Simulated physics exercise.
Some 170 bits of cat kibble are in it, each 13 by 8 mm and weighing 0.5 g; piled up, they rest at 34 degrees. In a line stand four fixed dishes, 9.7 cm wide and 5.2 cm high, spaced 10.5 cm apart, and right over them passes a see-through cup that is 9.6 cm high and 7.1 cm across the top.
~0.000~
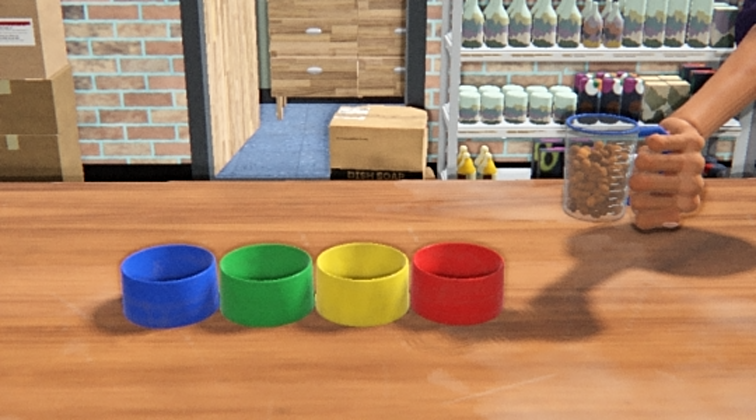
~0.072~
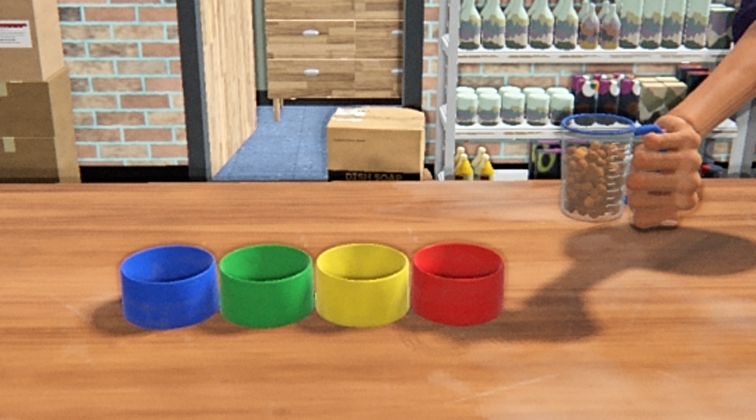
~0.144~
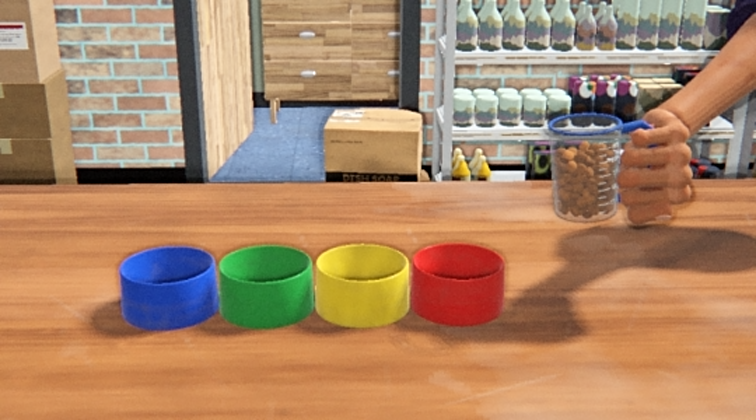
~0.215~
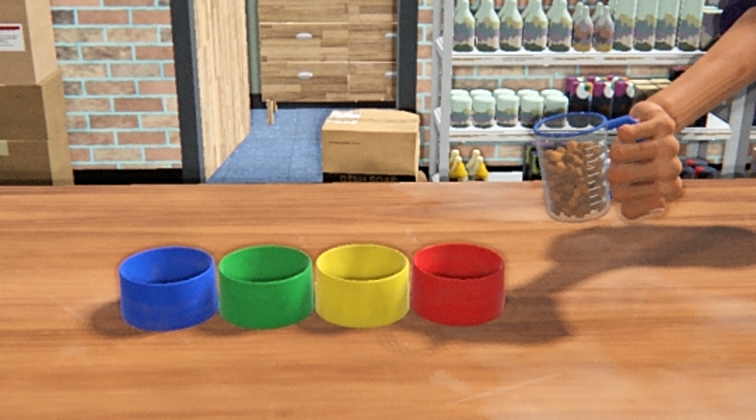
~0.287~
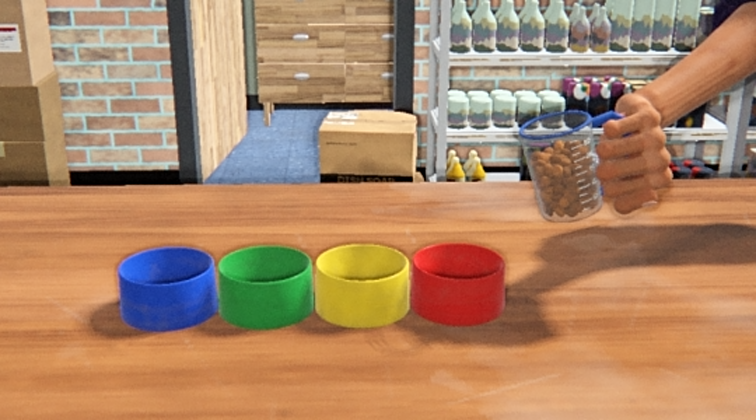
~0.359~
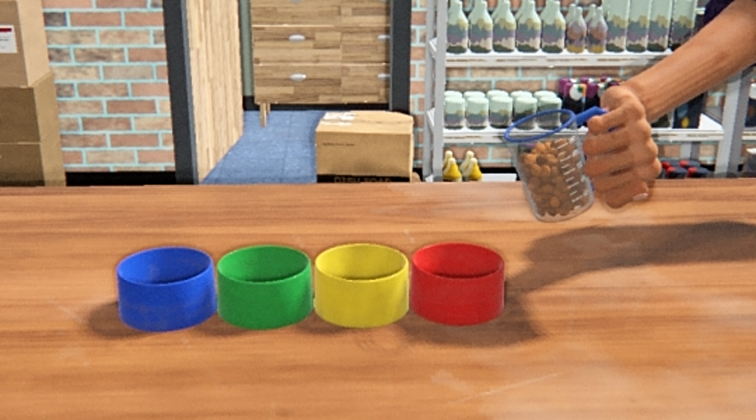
The clip shows a hand holding a clear cup of brown kibble above a wooden table, behind and to the right of blue, green, yellow and red dishes, moving it slightly left while gradually tilting it toward the left.
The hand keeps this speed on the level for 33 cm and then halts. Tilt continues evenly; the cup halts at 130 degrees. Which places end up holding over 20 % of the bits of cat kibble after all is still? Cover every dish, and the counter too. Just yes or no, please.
In short: Red dish no, blue dish no, green dish yes, yellow dish no, counter no.
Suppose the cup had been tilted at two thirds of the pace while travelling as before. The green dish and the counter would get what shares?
Green: 80, counter: 10.
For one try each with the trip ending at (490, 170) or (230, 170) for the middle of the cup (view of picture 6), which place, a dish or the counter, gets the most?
I'd expect red to win the first try and green the second.
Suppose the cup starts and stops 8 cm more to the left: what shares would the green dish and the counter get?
Then the green dish would get 0 and the counter 0.
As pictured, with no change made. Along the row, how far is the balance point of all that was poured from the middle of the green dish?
Near 1 cm, shifted toward decreasing x.
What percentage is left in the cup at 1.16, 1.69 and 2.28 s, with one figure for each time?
In turn: 100 %, 90 %, 0 %.
After 1.16 s, tilt 75 degrees; cup holds 100 %.
After 1.69 s, tilt 111 degrees; cup holds 90 %, green 5 %.
Then, at 2.28 s, tilt 130 degrees; cup holds 0 %, green 90 %.
By 2.9 s all is still; red 0 %, blue 0 %, green 95 %, yellow 0 %, counter 5 %.
